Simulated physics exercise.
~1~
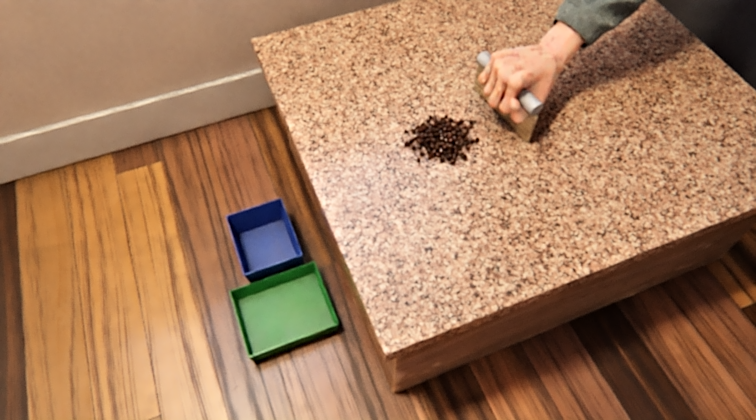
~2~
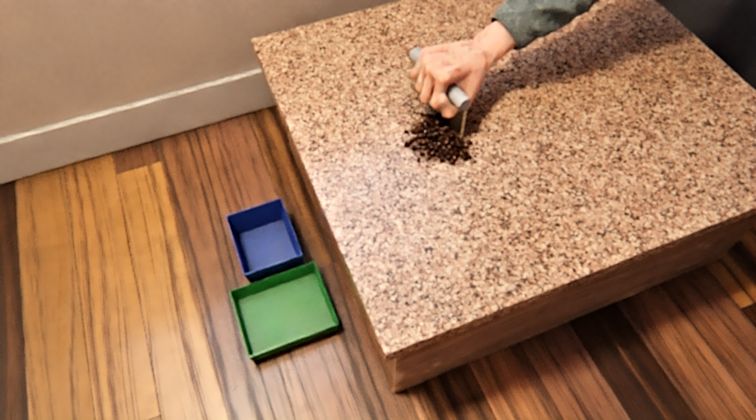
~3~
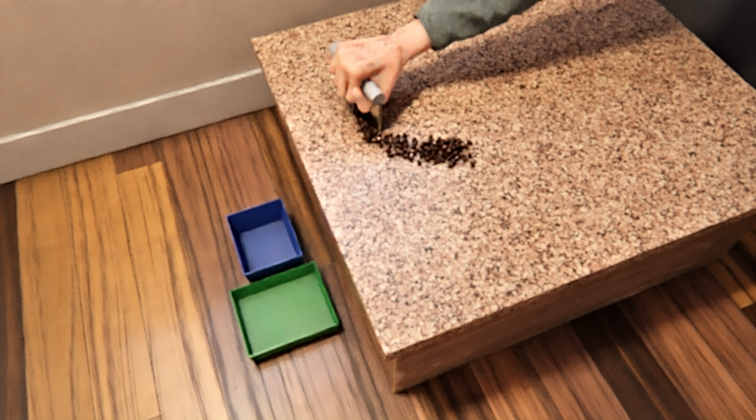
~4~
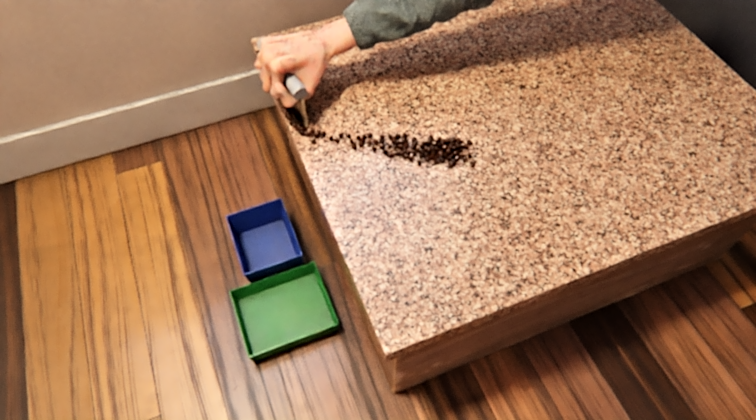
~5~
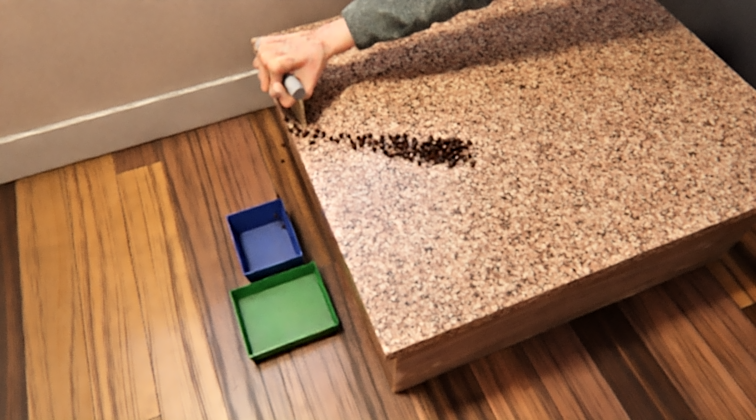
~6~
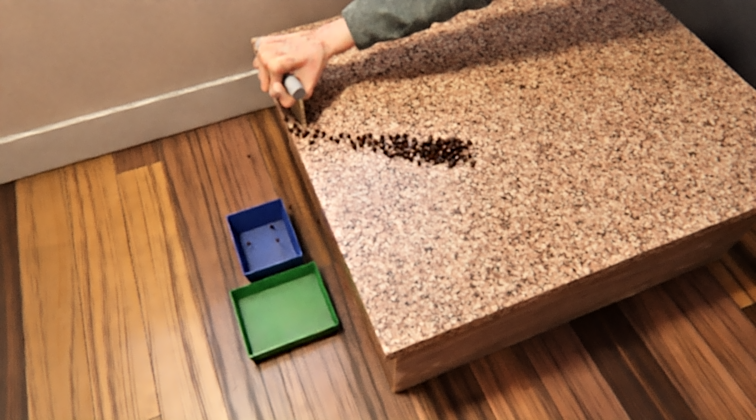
The clip opens on a small heap of dark coffee beans on a speckled, block-like table, with a blue tin and a larger green tin on the wooden floor to its left. A hand holding a scraper moves left and reaches the heap. It pushes through, dragging some of the beans into a long trail toward the left edge. The scraper stops at that edge, and a few beans drop over the side. At the end, the hand stays put, dark specks show down around the blue tin, the green tin looks empty, and nearly all the beans remain on top.
